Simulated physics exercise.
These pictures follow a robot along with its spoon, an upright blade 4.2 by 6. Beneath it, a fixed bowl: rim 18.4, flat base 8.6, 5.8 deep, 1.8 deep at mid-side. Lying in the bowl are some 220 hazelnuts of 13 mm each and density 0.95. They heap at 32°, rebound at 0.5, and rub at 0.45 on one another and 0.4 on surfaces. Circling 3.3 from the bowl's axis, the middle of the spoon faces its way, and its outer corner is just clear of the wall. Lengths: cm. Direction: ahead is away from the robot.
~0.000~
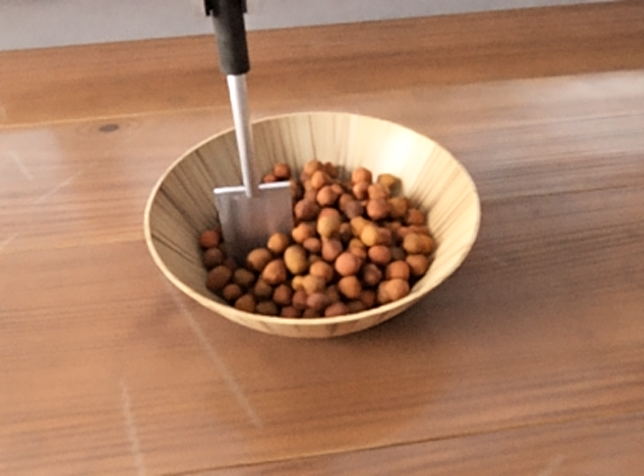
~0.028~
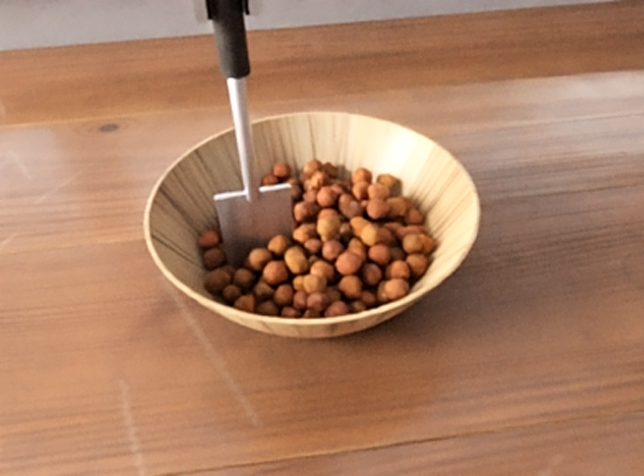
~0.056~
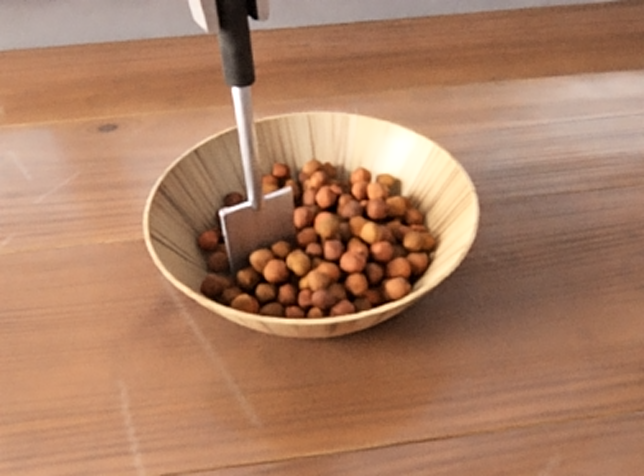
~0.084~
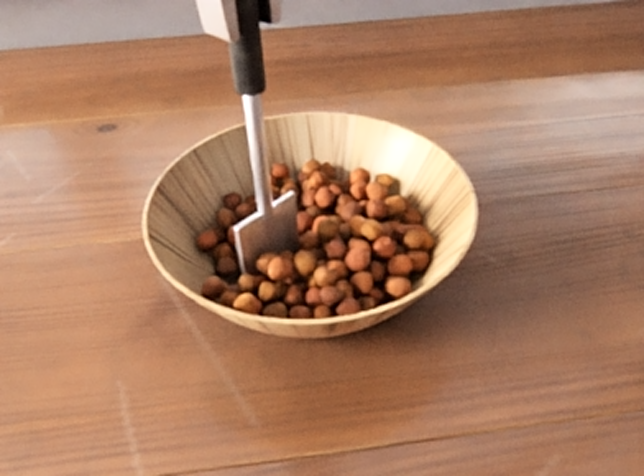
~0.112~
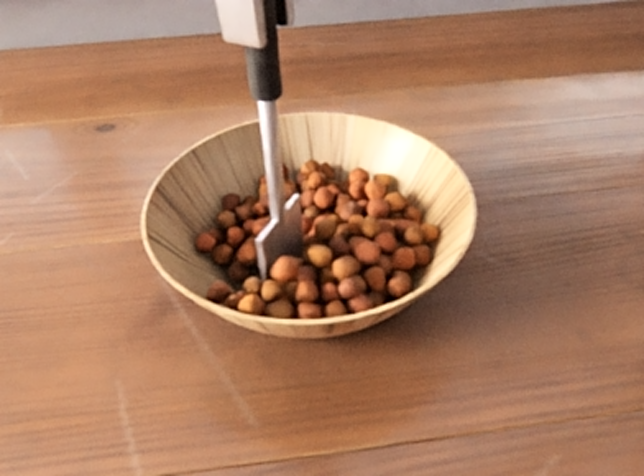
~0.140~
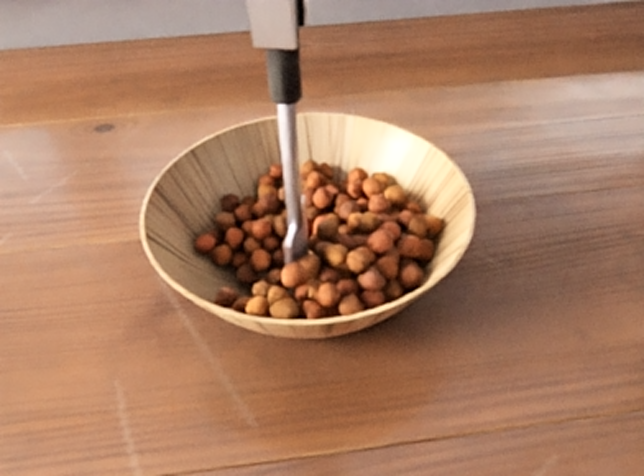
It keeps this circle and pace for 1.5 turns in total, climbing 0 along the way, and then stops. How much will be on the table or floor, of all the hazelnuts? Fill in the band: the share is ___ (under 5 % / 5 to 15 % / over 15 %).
The share is 5 to 15 %.
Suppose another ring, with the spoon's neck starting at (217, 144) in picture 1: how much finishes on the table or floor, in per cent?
25 %.
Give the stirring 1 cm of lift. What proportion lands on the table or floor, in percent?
About 10 percent.
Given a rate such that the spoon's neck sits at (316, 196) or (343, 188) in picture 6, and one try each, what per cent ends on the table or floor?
First try: Around 20 %; second try: Around 35 %.
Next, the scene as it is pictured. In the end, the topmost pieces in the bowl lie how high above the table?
Height: Roughly 6.5 cm.
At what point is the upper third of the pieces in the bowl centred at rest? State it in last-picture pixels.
Somewhere close to (384, 193).
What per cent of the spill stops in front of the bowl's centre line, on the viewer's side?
Around 30 percent of it.
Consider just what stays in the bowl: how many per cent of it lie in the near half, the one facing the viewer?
Around 40 per cent of what the bowl keeps.
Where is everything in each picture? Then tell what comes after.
Spoon neck at (249, 165), 0° round; upper third of the load around (330, 231), from x 210 to 425, top at y 170; 218 in the bowl, in the first frame.
Spoon neck at (250, 169), 6° round; upper third of the load around (329, 234), from x 210 to 425, top at y 170, in the second frame.
Spoon neck at (254, 178), 22° round; upper third of the load around (324, 245), from x 210 to 425, top at y 170, in the third frame.
Spoon neck at (263, 187), 39° round; upper third of the load around (326, 249), from x 205 to 425, top at y 170, in the fourth frame.
Spoon neck at (277, 193), 56° round; upper third of the load around (330, 256), from x 205 to 430, top at y 170, in the fifth frame.
Spoon neck at (294, 197), 73° round; upper third of the load around (346, 256), from x 205 to 430, top at y 170; 218 in the bowl, in the sixth frame.
By 0.44 s, 255° round, highest piece 7 above the table; 207 in the bowl, 8 on the table or floor, 3 in flight or on the tool.
By 0.73 s, 77° round, highest piece 8 above the table; 203 in the bowl, 14 on the table or floor, 1 in flight or on the tool.
By 1.08 s, 180° round, highest piece 6 above the table; 198 in the bowl, 19 on the table or floor, 1 in flight or on the tool.
By 1.78 s, 180° round, highest piece 6 above the table; 198 in the bowl, 20 on the table or floor.
Final count, 198 in the bowl, 20 on the table or floor. That is 9 % on the table or floor.
